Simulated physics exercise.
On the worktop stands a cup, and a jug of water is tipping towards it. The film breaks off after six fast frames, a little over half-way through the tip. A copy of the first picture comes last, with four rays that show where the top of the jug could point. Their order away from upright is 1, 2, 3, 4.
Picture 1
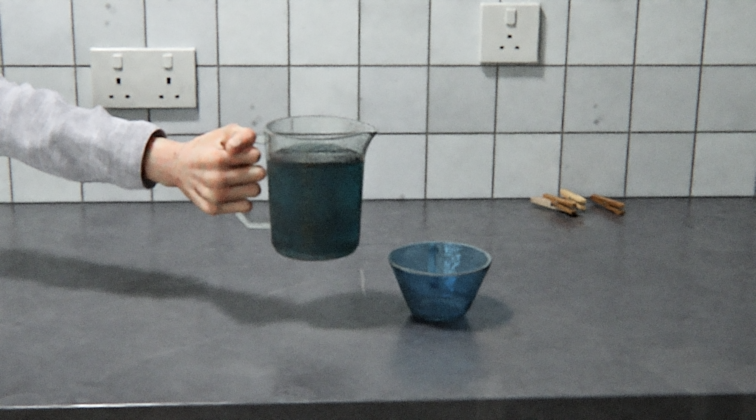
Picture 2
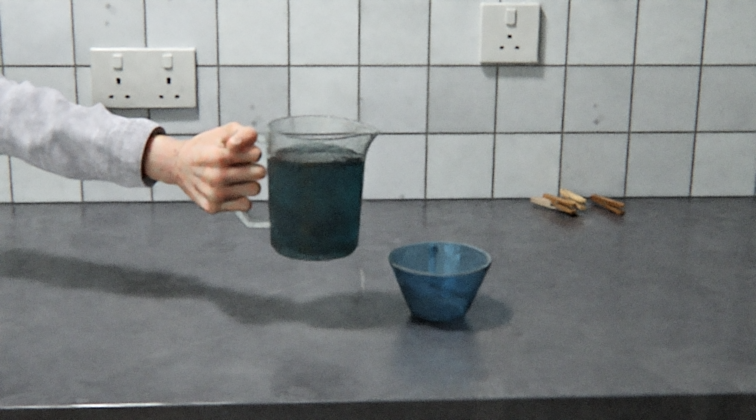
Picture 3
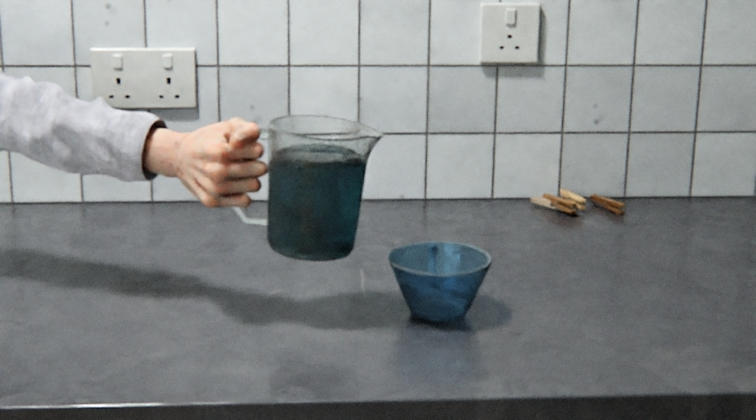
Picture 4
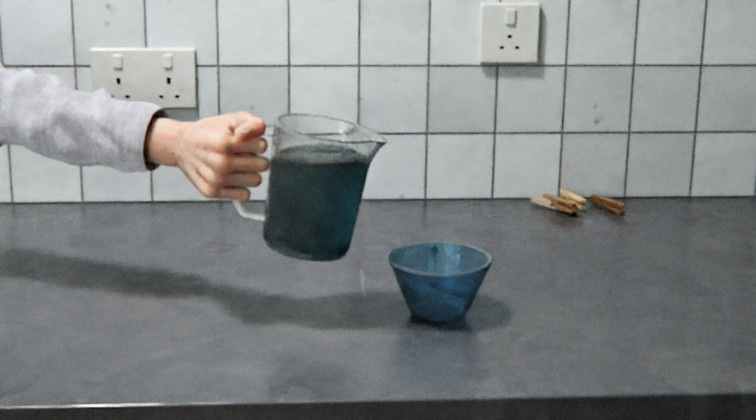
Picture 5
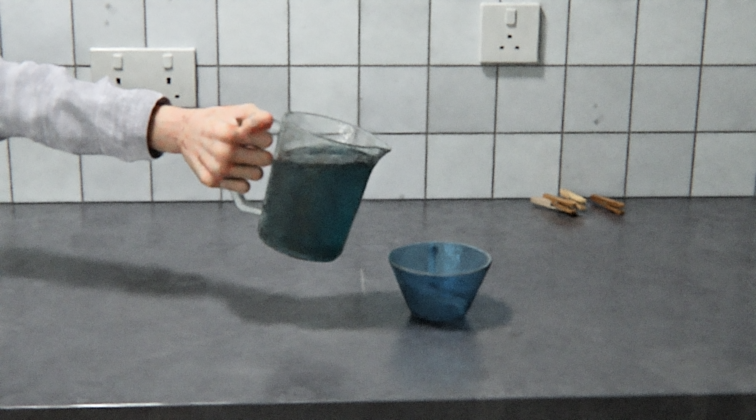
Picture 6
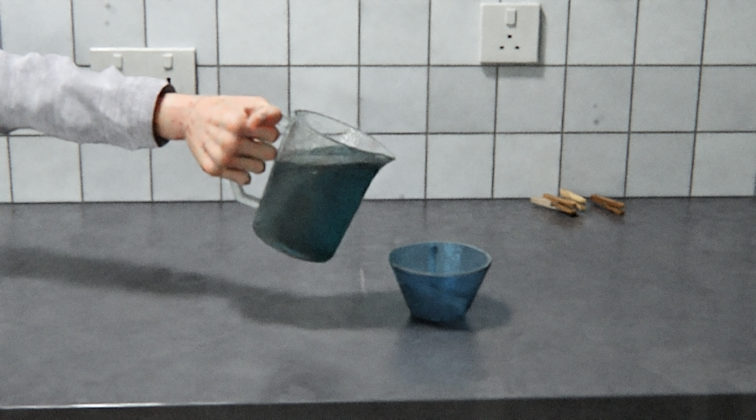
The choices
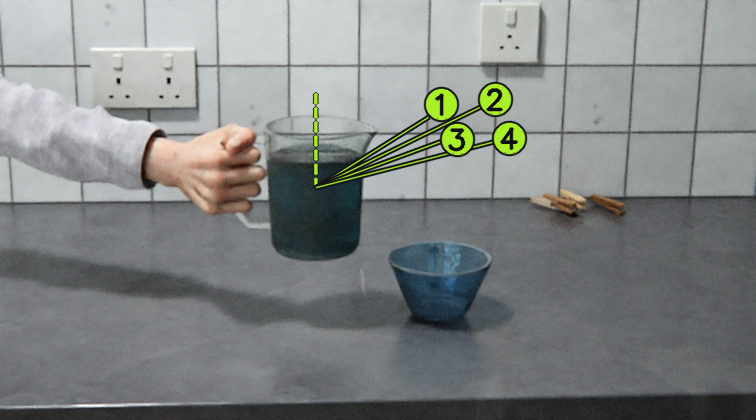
We see a hand holding a glass jug of dark bluish liquid beside a blue cup on a grey worktop; the jug starts upright, then gradually tilts to the right, with no liquid leaving its lip.
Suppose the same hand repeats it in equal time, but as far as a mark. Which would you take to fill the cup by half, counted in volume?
Tilt 1 does it best.
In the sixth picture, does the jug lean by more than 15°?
Yes.
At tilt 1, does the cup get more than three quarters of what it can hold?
No, less.
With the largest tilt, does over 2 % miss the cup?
Yes.
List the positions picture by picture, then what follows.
In the first frame, upright, lip at (376, 130); rim of the cup round (440, 257); nothing has left yet.
In the second frame, upright, lip at (377, 131); nothing has left yet.
In the third frame, tipped about 5°, lip at (381, 134); nothing has left yet.
In the fourth frame, tipped about 10°, lip at (385, 140); nothing has left yet.
In the fifth frame, tipped about 16°, lip at (390, 148); nothing has left yet.
In the sixth frame, tipped about 23°, lip at (394, 157); nothing has left yet.
In lime, 1 at (428, 117); 2 at (480, 106); 3 at (440, 141); 4 at (492, 142).
With 1, the cup ends with about 48 % of what it can hold; 3 % of the water is spilt.
With 2, the cup ends with about 63 % of what it can hold; 5 % of the water is spilt.
With 3, the cup ends with about 68 % of what it can hold; 13 % of the water is spilt.
With 4, the cup ends with about 70 % of what it can hold; 22 % of the water is spilt.
